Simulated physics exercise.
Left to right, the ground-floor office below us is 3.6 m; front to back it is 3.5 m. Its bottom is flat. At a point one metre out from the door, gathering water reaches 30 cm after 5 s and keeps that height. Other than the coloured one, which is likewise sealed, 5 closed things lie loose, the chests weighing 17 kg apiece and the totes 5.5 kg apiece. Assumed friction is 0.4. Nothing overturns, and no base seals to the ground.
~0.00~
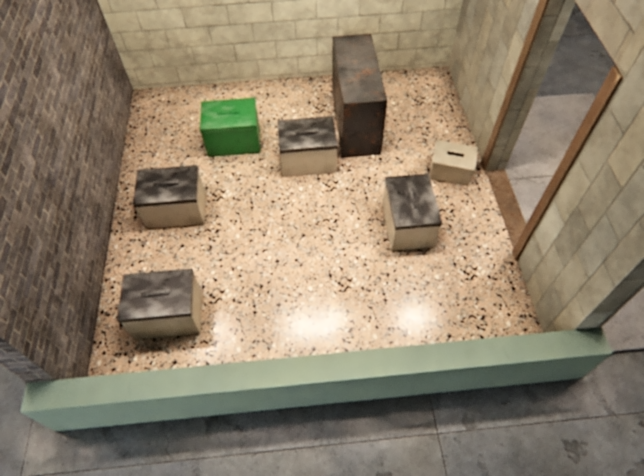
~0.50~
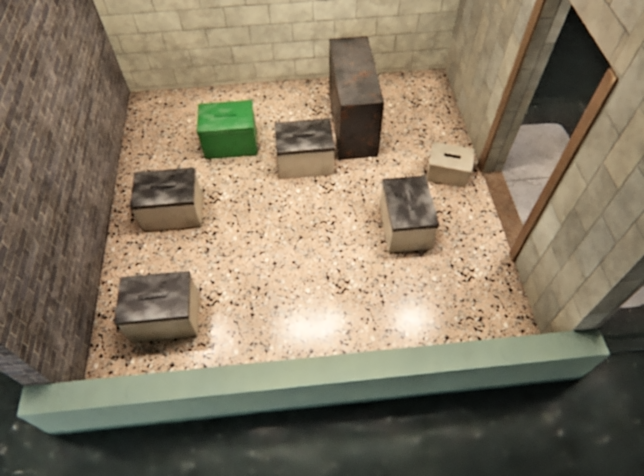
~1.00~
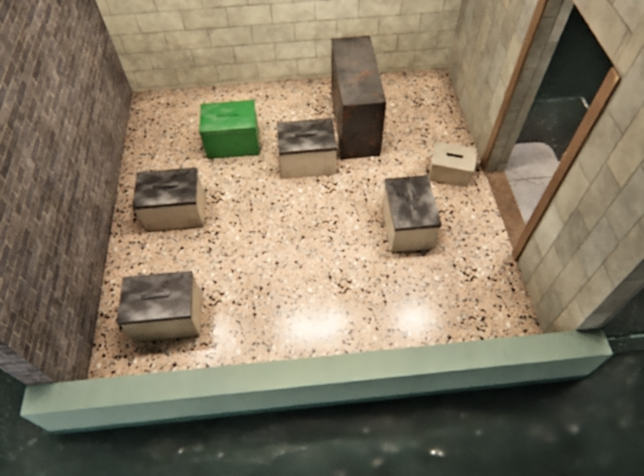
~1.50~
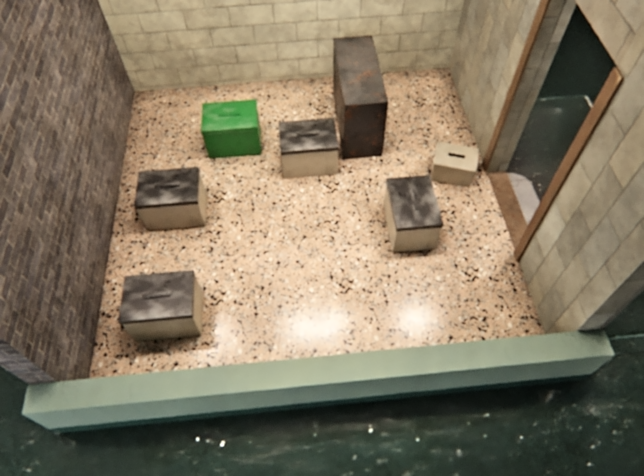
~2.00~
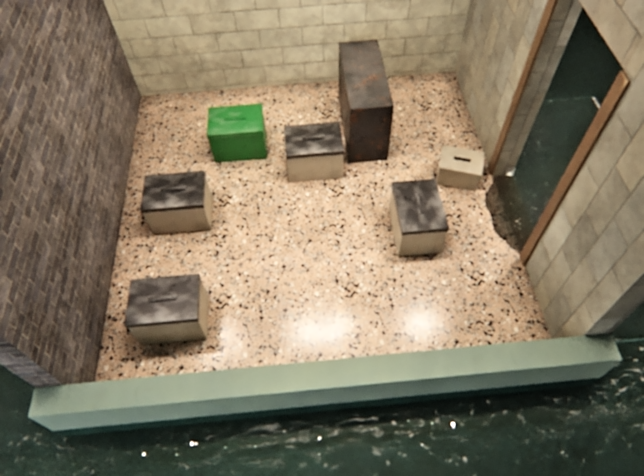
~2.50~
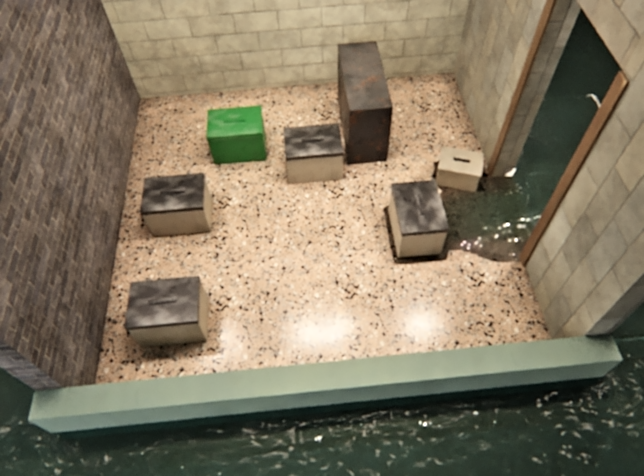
Dark water spreads over the grey ground outside a speckled-floored room with pale block and brown brick walls, seen from high above its low green front wall. A green box sits at back left near a tall brown cabinet, with four dark-topped pale boxes around the floor and a small beige one by the right doorway. The water enters there and reaches the nearest boxes, none shifting, while the camera drifts very slightly.
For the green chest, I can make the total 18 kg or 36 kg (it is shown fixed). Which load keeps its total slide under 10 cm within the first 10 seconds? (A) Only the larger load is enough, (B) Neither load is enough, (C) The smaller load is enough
The answer is A.
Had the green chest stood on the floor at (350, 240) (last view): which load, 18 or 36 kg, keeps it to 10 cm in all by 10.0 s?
Short answer: No load.
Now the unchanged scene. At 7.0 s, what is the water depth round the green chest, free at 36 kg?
Close to 3 cm deep.
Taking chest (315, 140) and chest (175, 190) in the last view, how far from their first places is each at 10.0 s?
In turn: 50 cm, 200 cm.
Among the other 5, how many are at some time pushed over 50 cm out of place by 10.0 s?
I make that 5.
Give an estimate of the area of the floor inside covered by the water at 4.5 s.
Roughly 6.0 m2.
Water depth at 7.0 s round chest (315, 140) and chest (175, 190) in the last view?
About 5 and 11 cm.
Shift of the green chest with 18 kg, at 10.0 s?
About 10 cm.
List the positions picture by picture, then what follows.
The first picture shows the green chest at (228, 113) rests on the ground; water covers 0.0 m2; 0 of 6 have shifted.
The second picture shows the green chest at (225, 115) rests on the ground; 0.0 m2 under water; 0 of 6 have shifted.
The third picture shows the green chest at (227, 115) rests on the ground; 0.0 m2 under water; 0 of 6 have shifted.
The fourth picture shows the green chest at (229, 115) rests on the ground; 0.0 m2 under water; 0 of 6 have shifted.
The fifth picture shows the green chest at (235, 119), on the bottom; 0.1 m2 under water; 0 of 6 have shifted.
The sixth picture shows the green chest at (234, 121), on the bottom; 0.5 m2 under water; 0 of 6 have shifted.
After 3.5 s the green chest would be 0 cm from its start with 18 kg and 0 cm from its start with 36 kg; 0 cm of water round it then.
After 4.5 s the green chest would be 0 cm from its start with 18 kg and 0 cm from its start with 36 kg; 0 cm of water round it then.
After 7.0 s the green chest would be 2 cm from its start with 18 kg and 0 cm from its start with 36 kg; 3 cm of water round it then.
After 10.0 s the green chest would be 13 cm from its start with 18 kg and 0 cm from its start with 36 kg; 12 cm of water round it then.
